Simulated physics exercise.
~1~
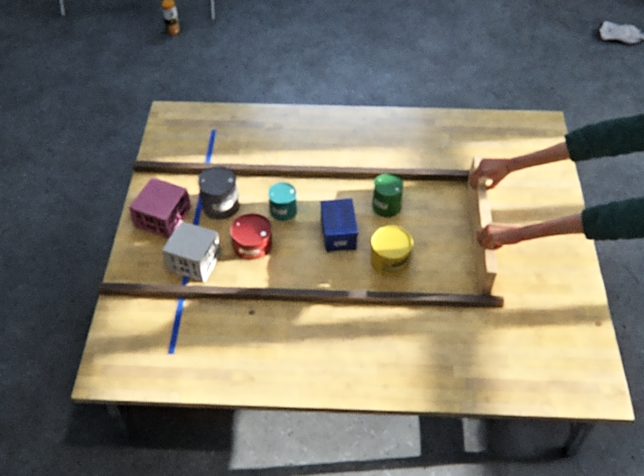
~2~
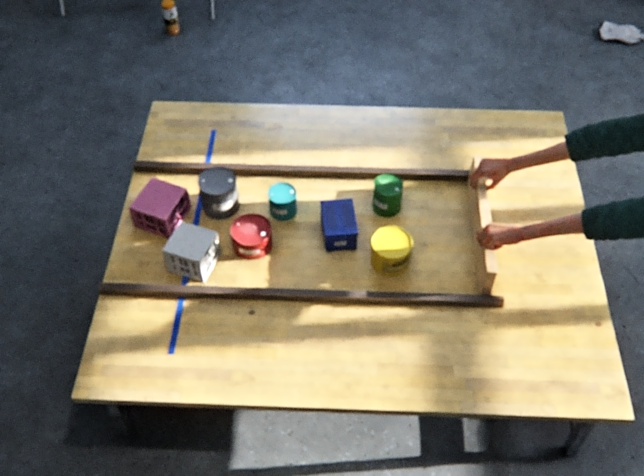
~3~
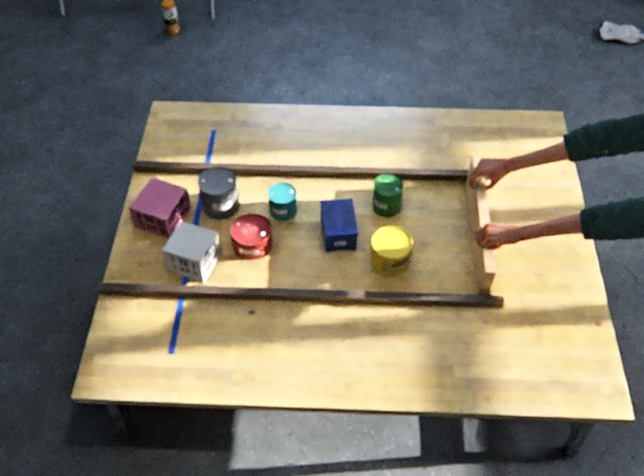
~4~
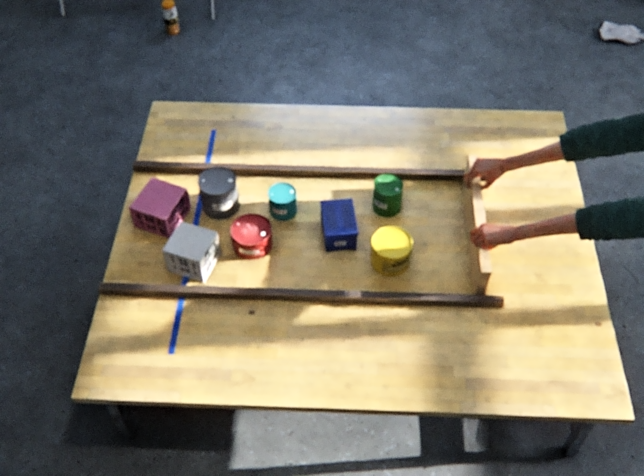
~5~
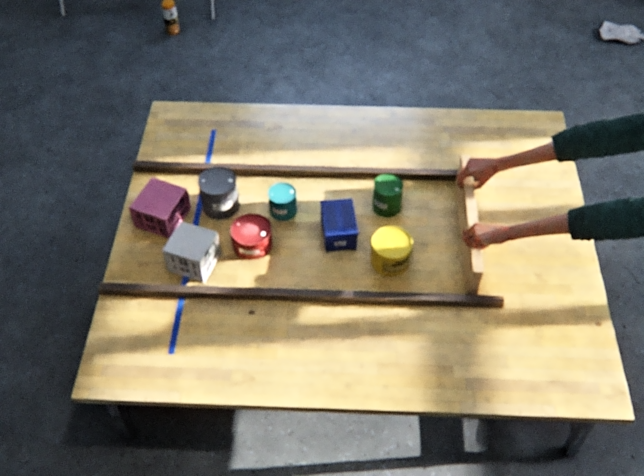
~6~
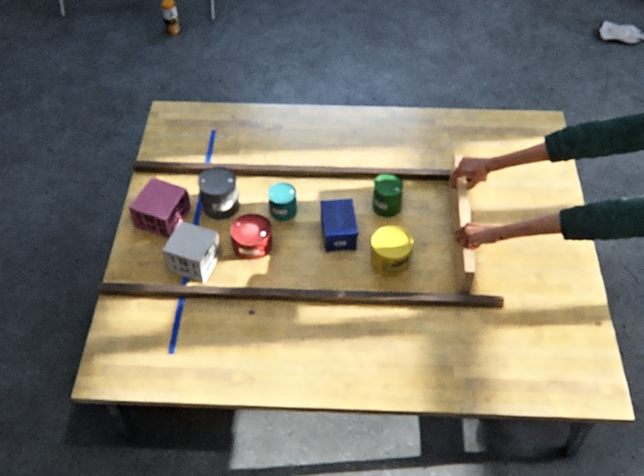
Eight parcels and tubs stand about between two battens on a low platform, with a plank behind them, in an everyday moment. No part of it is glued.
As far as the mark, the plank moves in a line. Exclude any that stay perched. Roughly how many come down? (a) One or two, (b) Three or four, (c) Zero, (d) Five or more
One or two (a).
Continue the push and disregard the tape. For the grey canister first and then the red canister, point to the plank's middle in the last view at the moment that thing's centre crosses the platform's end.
(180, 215) and then (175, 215), give or take.
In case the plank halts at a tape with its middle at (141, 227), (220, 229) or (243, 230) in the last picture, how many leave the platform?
It would be 6, 1 and 0.
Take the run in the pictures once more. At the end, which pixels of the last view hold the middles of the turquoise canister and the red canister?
Roughly (159, 185); the other one roughly (133, 237).
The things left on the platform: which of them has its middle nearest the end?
That's the grey canister.
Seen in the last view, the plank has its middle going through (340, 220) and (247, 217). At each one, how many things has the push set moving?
Counts: 3 / 8.
A little later, none off yet; pink crate at rest near (161, 208); white crate at rest near (193, 252); grey canister at rest near (219, 193).
When it is over, the number that fall off is one or two; down, white crate and pink crate.
